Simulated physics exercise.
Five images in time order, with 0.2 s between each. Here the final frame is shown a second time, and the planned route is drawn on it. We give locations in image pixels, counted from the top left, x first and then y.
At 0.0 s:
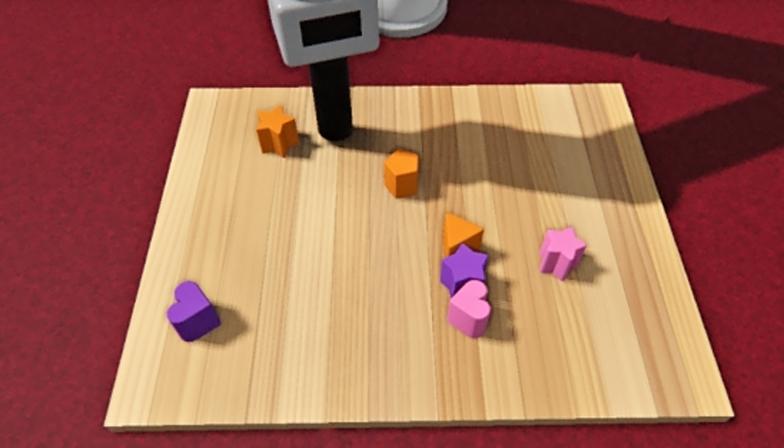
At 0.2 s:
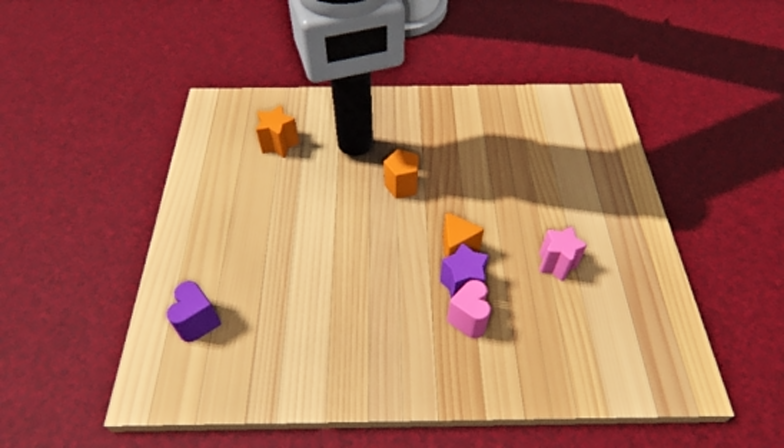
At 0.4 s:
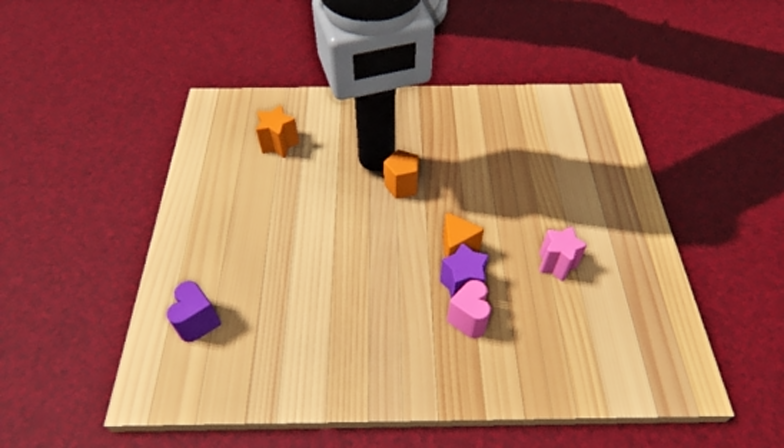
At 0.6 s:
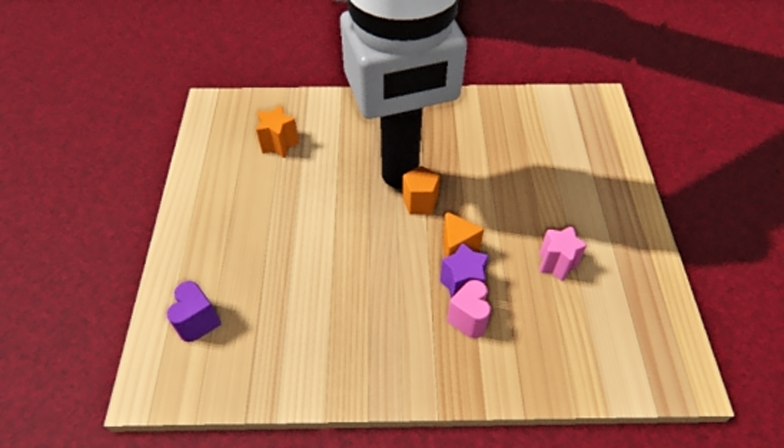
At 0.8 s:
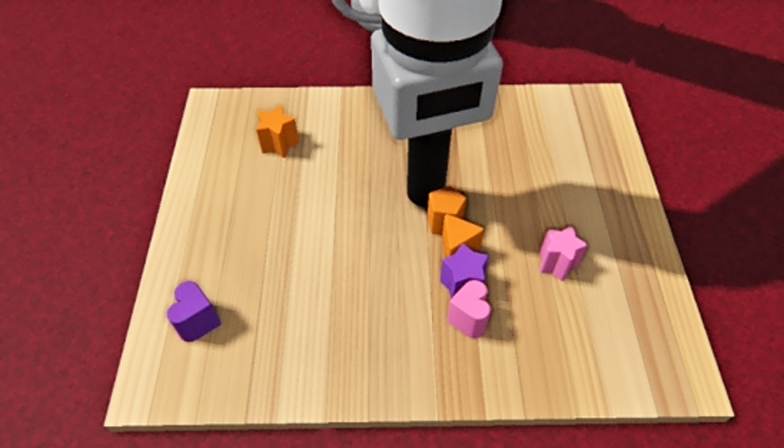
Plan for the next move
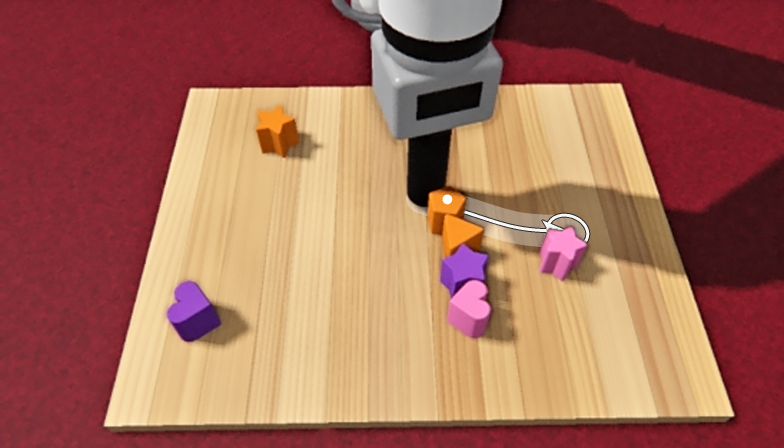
A robot arm's black rod pushes an orange five-sided block toward the orange triangle.
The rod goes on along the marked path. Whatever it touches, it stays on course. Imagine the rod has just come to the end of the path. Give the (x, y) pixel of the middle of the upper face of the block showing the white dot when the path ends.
It will likely be found at (503, 230).
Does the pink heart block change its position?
Short answer: No.
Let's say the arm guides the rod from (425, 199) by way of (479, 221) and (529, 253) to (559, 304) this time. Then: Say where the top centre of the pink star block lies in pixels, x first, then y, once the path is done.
Answer: (604, 273).
The drawn path runs from (425, 199) through (494, 221) to (568, 231); the dot is on the orange five-sided block.
On the path given first. One third of the way, rod at (472, 208); orange five-sided block at (490, 220), turned 20° clockwise; orange triangle at (458, 233).
Two thirds of the way, rod at (520, 222); orange five-sided block at (503, 230), turned 40° clockwise; orange triangle at (458, 233).
At the end, rod at (570, 225); orange five-sided block at (503, 230), turned 40° clockwise; orange triangle at (458, 233); pink heart block not moved; pink star block not moved.
